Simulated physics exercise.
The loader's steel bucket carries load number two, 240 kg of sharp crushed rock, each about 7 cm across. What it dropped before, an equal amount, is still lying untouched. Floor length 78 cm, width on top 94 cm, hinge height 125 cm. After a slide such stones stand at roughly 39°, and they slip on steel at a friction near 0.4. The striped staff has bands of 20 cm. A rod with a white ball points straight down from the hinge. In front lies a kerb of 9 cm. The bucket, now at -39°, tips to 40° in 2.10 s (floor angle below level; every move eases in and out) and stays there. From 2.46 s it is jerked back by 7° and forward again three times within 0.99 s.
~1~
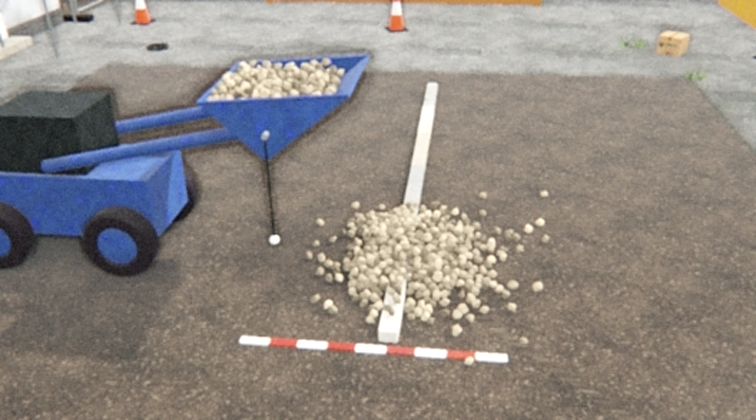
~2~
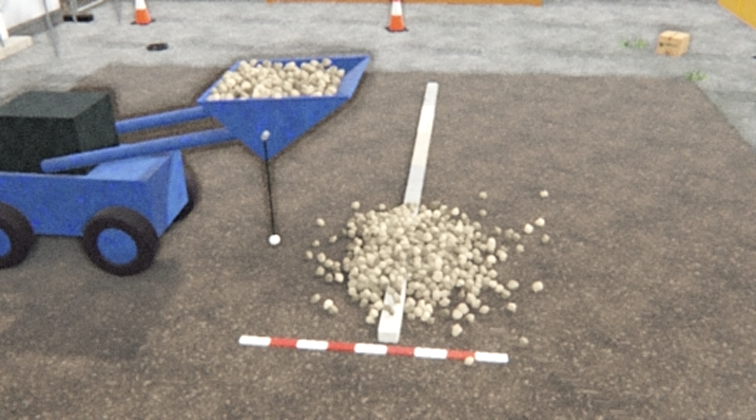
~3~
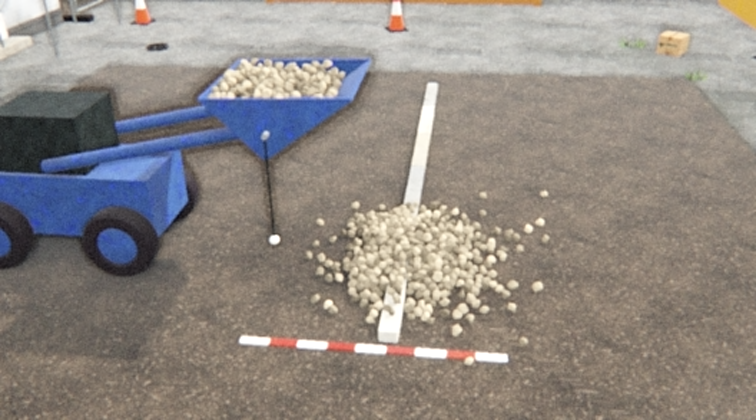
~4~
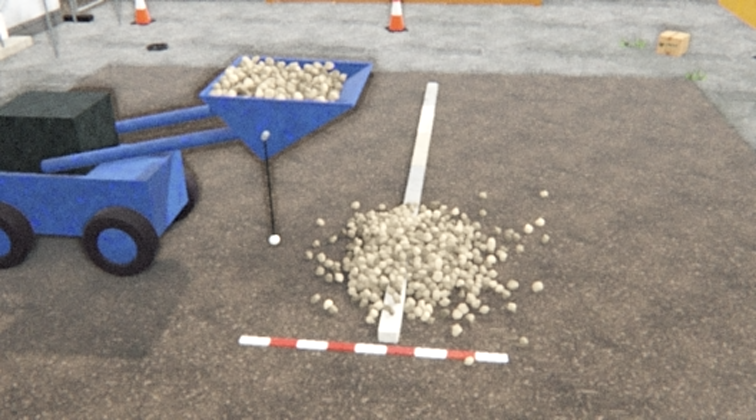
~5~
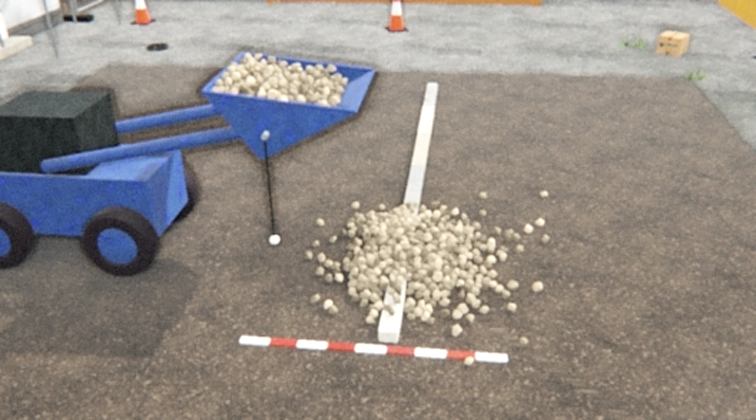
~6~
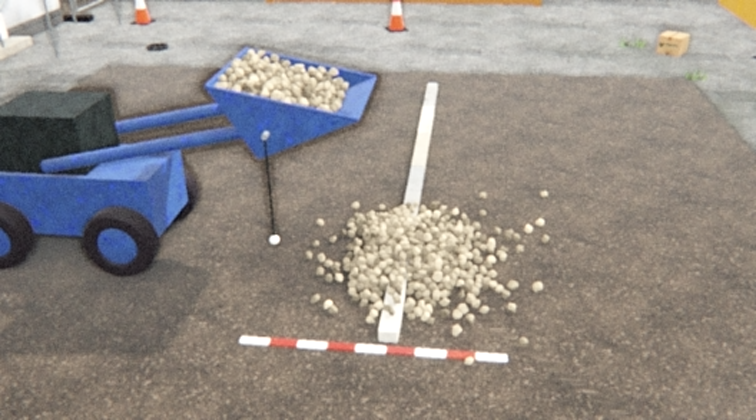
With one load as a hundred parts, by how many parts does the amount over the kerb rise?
Close to 25 parts in a hundred.
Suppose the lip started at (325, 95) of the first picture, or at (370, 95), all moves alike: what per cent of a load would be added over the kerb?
Near 10 per cent from the first place, 55 from the second.
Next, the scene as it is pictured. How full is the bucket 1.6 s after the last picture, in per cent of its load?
It holds some 25 per cent.
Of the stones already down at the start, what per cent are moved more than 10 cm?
Roughly 5 per cent of them.
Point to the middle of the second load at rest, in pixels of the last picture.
Around (383, 241).
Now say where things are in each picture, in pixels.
In the first frame, lip at (349, 96), floor tilted -39°, highest stones at (313, 70). The earlier load is highest near (408, 239), 22 cm above ground level, 49 % on this side of the kerb, 51 % over the kerb.
In the second frame, the bucket is at -38°, its lip at (349, 97); the top of the load is at (303, 72).
In the third frame, lip at (351, 100), floor tilted -36°, highest stones at (284, 75).
In the fourth frame, lip at (353, 105), floor tilted -33°, highest stones at (243, 67).
In the fifth frame, the bucket is at -28°, its lip at (356, 112); the top of the load is at (244, 64).
In the sixth frame, lip at (358, 120), floor tilted -23°, highest stones at (246, 61).
Then, 1.0 s after the last picture the floor is at 28°; in per cent of one load, 98 in the bucket, 51 on this side of the kerb, 51 over the kerb; the foremost stones are at (532, 246).
Then, 1.6 s after the last picture the floor is at 40°; in per cent of one load, 23 in the bucket, 120 on this side of the kerb, 57 over the kerb; the foremost stones are at (532, 246).
Then, 3.3 s after the last picture the floor is at 40°; in per cent of one load, 0 in the bucket, 124 on this side of the kerb, 76 over the kerb; the foremost stones are at (532, 246).
Then, 5.7 s after the last picture the floor is at 40°; in per cent of one load, 0 in the bucket, 124 on this side of the kerb, 76 over the kerb; the foremost stones are at (532, 246). Net gain over the kerb, 25.
